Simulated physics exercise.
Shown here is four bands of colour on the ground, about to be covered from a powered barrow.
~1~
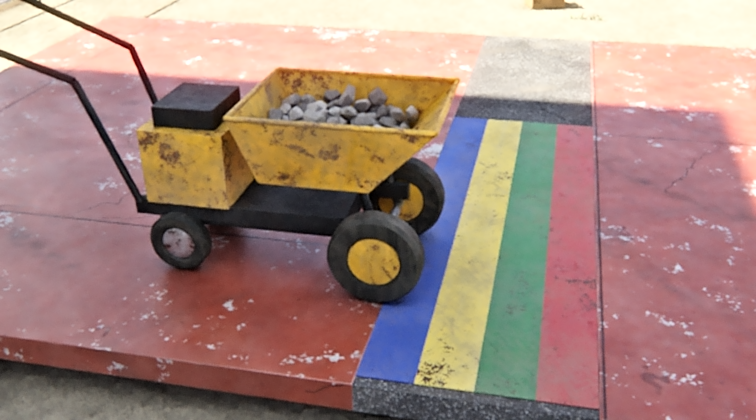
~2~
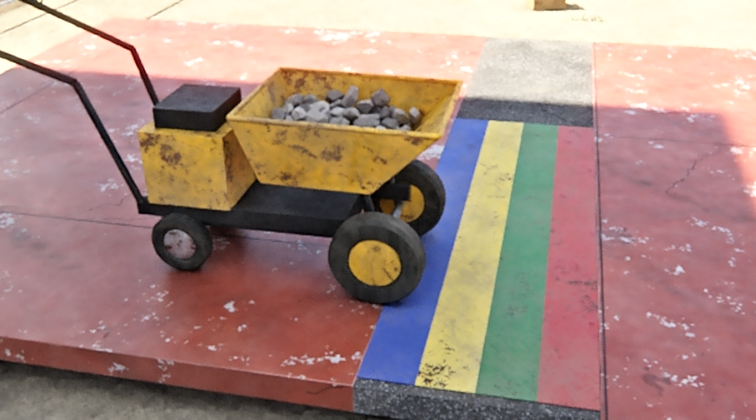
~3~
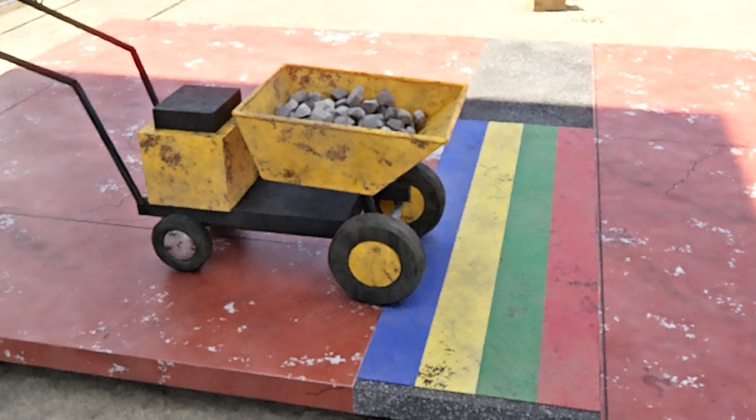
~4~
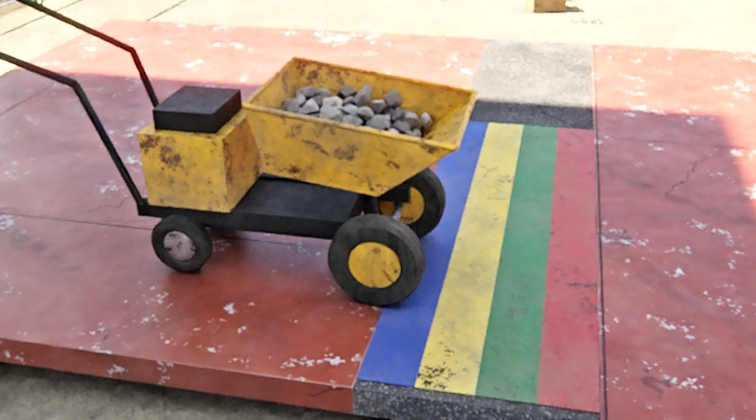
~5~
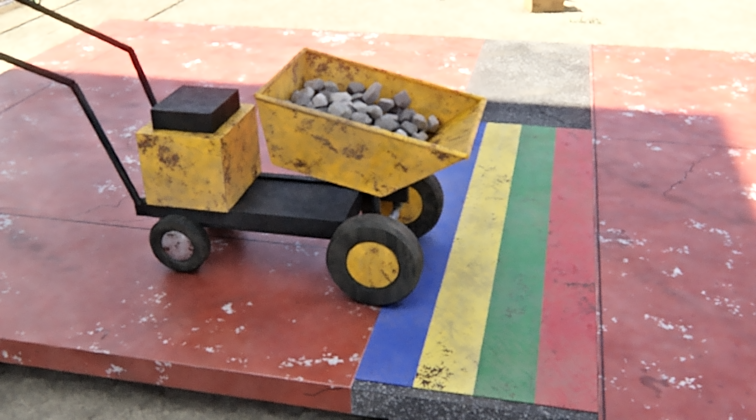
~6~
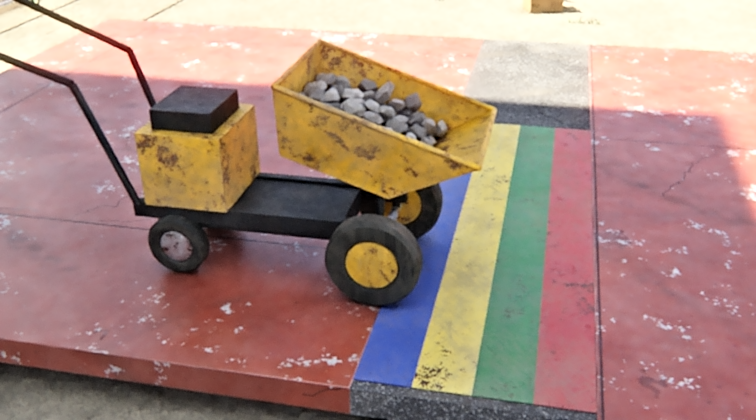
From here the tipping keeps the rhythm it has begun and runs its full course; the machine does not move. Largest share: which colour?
Colour: Red.
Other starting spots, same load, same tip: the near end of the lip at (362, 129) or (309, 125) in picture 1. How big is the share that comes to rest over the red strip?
That works out to 20 per cent for the first position and 0 per cent for the second.
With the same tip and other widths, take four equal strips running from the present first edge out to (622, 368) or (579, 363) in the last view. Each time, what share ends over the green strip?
Roughly 30 per cent first, then 0 per cent.
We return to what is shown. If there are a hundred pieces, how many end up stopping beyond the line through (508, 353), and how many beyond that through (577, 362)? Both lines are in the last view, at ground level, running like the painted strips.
First 80 in a hundred, second 40 in a hundred.
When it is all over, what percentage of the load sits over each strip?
Shares by strip - blue: 0 per cent; yellow: 0 per cent; green: 10 per cent; red: 40 per cent.
Soon, skip tipped steeply; all in the skip.
A while on, skip tipped right over; most in the skip; a stray few over the green strip; a small part over the red strip; a stray few off the paint.
Towards the end, skip tipped right over; about a quarter in the skip; a small part over the green strip; about a third over the red strip; about a quarter off the paint.
Finally, skip tipped right over; about a quarter in the skip; none over the blue strip; none over the yellow strip; a small part over the green strip; about a third over the red strip; about a quarter off the paint.
